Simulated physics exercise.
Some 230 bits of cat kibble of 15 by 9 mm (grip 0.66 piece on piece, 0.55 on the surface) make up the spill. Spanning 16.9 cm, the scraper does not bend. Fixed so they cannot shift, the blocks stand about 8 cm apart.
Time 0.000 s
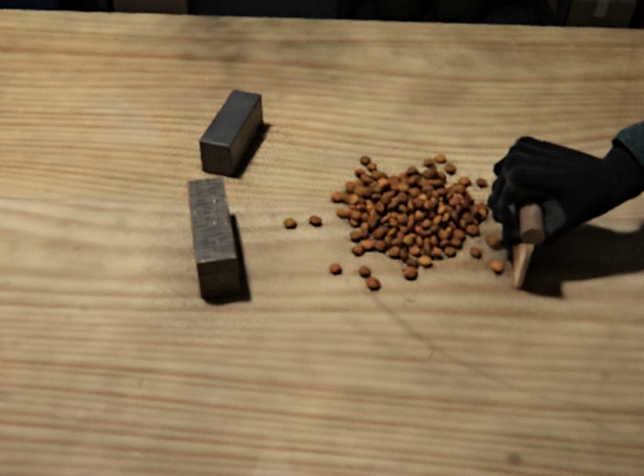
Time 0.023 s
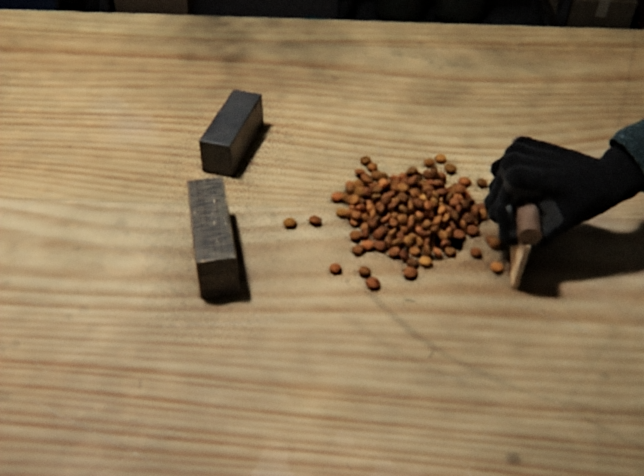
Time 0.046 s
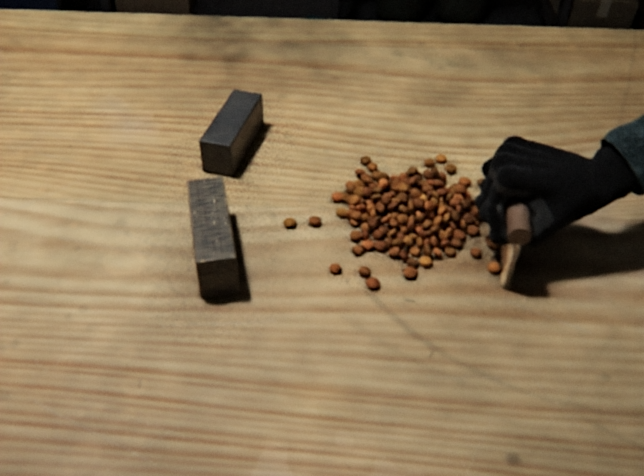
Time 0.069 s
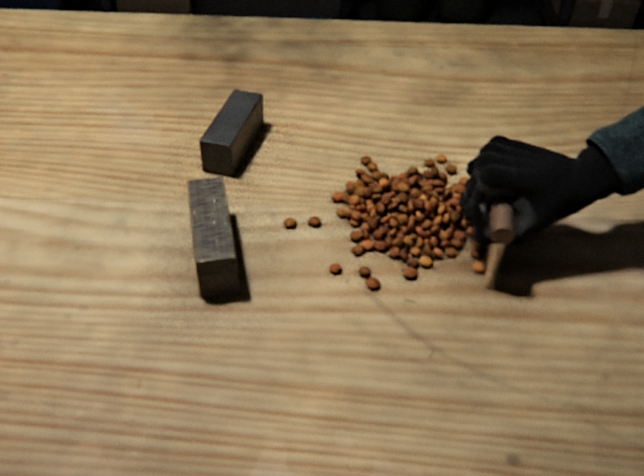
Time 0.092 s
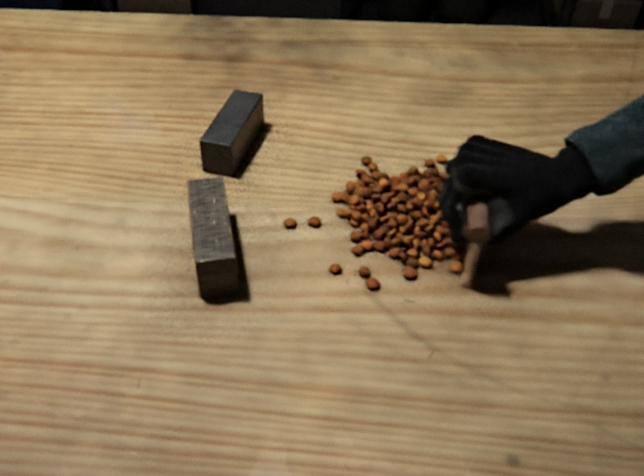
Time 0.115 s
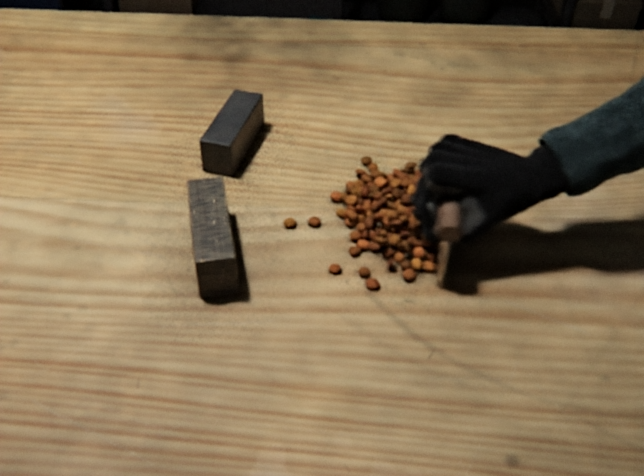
A black-gloved hand pushes a scraper leftward into a pile of brown kibble, bunching it together.
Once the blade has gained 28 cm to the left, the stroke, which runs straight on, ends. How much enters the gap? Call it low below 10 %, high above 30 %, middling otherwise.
I would say middling.
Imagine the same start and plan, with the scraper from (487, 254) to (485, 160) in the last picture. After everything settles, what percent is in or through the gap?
In or through the gap - 5 %.
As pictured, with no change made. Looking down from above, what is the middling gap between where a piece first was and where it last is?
About 20 cm.
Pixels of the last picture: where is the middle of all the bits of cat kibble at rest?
Near (255, 195).
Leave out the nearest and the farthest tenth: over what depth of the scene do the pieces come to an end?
About 22 cm.
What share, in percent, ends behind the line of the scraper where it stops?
15 %.
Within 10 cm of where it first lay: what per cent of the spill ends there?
I'd guess close to 10 per cent.
Then, at 0.25 s, scraper 25 cm from its start, spill 23 cm wide; held up before the blocks 100 %.
After 0.39 s, scraper 28 cm from its start, spill 25 cm wide; in or through the gap 15 %, round the near block 5 %, held up before the blocks 80 %.
Then, at 0.51 s, scraper 28 cm from its start, spill 26 cm wide; in or through the gap 15 %, round the near block 5 %, held up before the blocks 80 %.
In the end, at 1.2 s, in or through the gap 15 %, round the near block 5 %, round the far block 0 %, held up before the blocks 80 %.
